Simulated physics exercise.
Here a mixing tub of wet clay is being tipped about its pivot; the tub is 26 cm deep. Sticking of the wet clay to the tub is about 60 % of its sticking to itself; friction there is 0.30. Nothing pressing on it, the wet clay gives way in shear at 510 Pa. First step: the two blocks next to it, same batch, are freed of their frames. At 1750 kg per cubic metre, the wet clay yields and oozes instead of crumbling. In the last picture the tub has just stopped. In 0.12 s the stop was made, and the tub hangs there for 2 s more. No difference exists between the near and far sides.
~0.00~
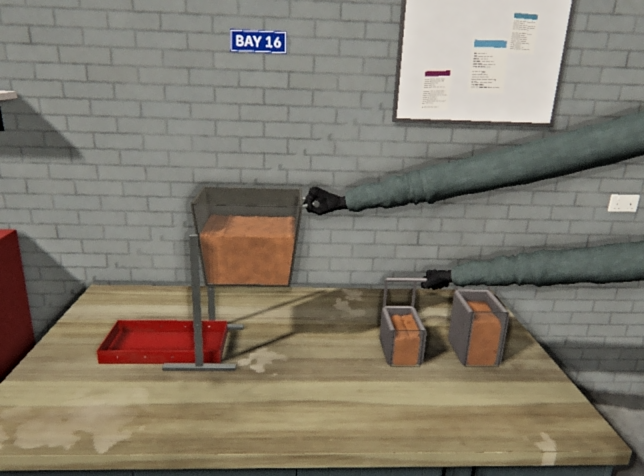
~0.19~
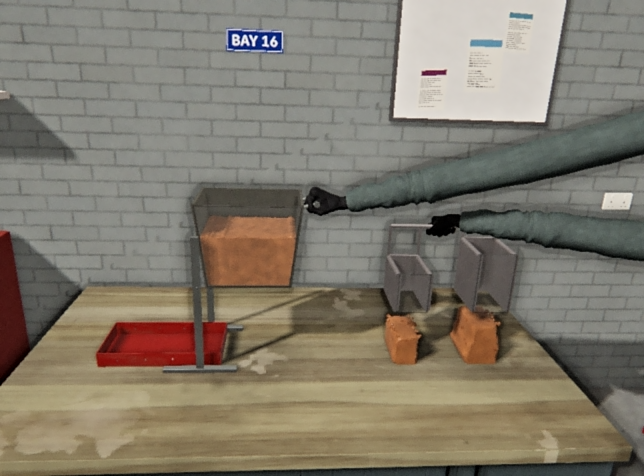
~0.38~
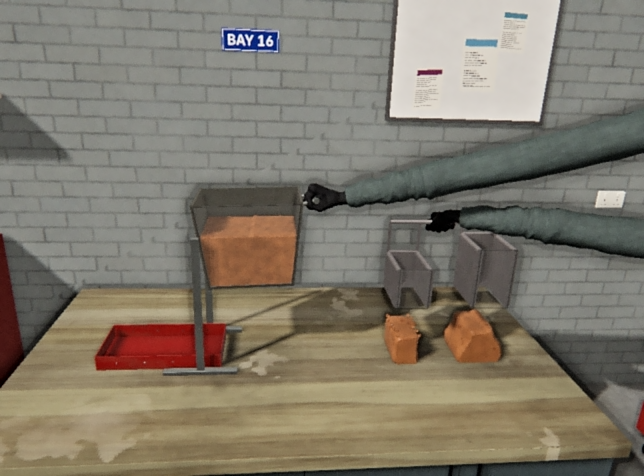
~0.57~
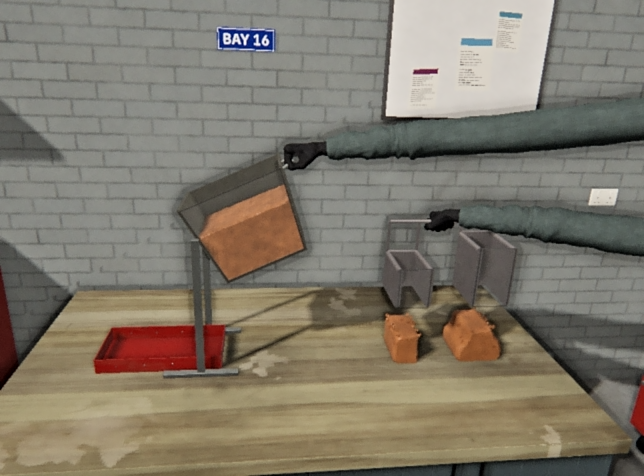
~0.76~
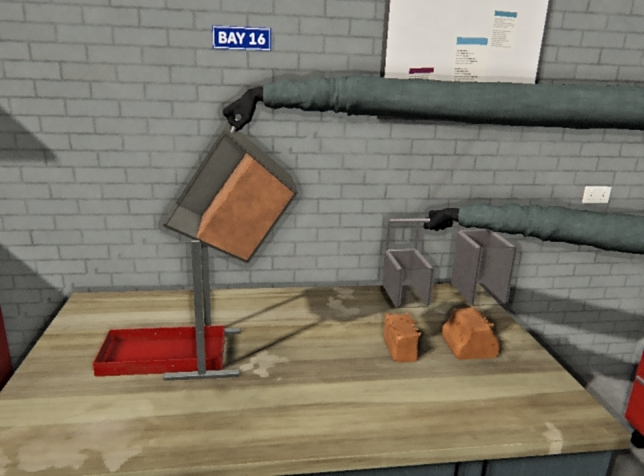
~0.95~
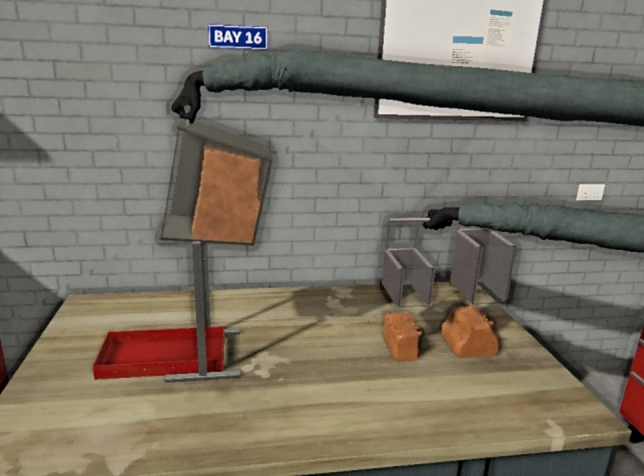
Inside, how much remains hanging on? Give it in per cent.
Some 73 percent remains.
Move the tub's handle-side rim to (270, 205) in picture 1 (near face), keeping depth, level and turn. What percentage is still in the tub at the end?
Roughly 100 %.
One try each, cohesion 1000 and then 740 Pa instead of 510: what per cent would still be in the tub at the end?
First try roughly 100 per cent, second try roughly 100 per cent.
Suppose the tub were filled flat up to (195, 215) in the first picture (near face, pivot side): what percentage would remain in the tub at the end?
It would be close to 60 percent.
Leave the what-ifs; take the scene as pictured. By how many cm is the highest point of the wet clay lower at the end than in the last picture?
The top ends up some 13 cm below its level in the last picture.
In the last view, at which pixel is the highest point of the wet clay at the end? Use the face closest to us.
Near (199, 195).
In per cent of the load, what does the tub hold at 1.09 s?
Tub contents: Around 100 %.
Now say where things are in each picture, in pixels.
In the first frame, handle-side rim at (300, 206), tilt 0 degrees; top of the wet clay at (286, 236); blocks stand 11 cm, 17 cm (left to right).
In the second frame, handle-side rim at (301, 207), tilt 0 degrees; top of the wet clay at (287, 237); blocks stand 11 cm, 15 cm (left to right).
In the third frame, handle-side rim at (300, 204), tilt 2 degrees; top of the wet clay at (290, 235); blocks stand 11 cm, 13 cm (left to right).
In the fourth frame, handle-side rim at (279, 168), tilt 24 degrees; top of the wet clay at (289, 203); blocks stand 11 cm, 13 cm (left to right).
In the fifth frame, handle-side rim at (224, 134), tilt 56 degrees; top of the wet clay at (252, 161); blocks stand 11 cm, 13 cm (left to right).
In the sixth frame, handle-side rim at (178, 130), tilt 78 degrees; top of the wet clay at (209, 151); blocks stand 11 cm, 13 cm (left to right).
After 1.09 s, the tub is at 78 degrees and holds 100 %.
After 1.26 s, the tub is at 78 degrees and holds 89 %.
After 1.43 s, the tub is at 78 degrees and holds 77 %.
After 1.60 s, the tub is at 78 degrees and holds 73 %.
After 2.95 s, at the end, the tub is at 78 degrees and holds 73 %.
